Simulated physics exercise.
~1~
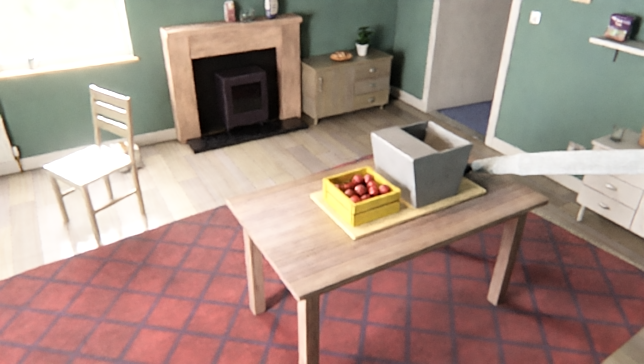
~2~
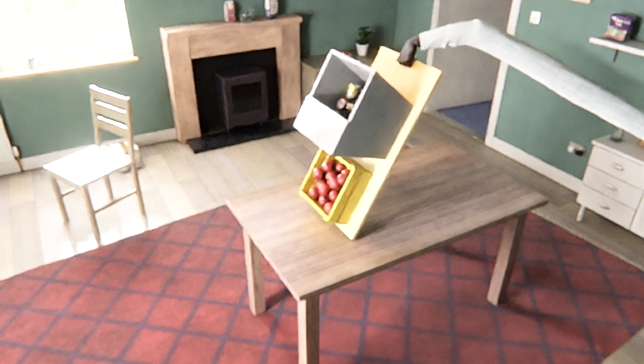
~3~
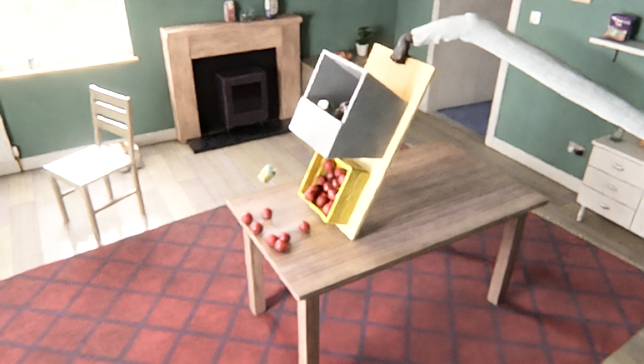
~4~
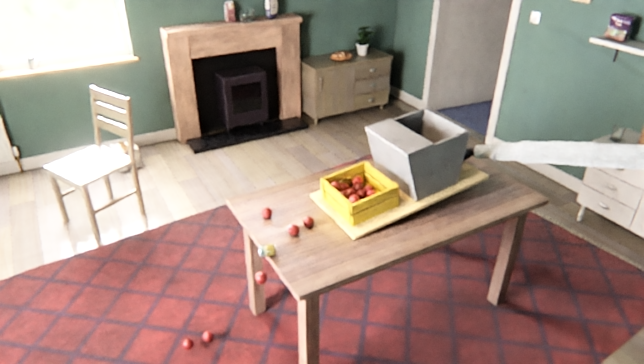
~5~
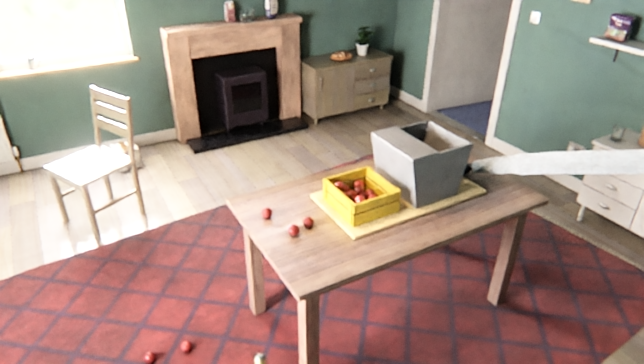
In a green-walled living room seen from above, a wooden table stands on a red patterned rug, with a fireplace and a pale chair behind it. On the table, a yellow crate of red apples sits left of a taller grey crate, both fixed to a pale board. A whitish arm at the right lifts the board's right end until it tilts steeply to the left. Several apples and a small pale item tumble onto the table, and some roll off. The arm lowers the board flat, leaving three apples on the tabletop, others on the rug, and many still in the yellow crate.
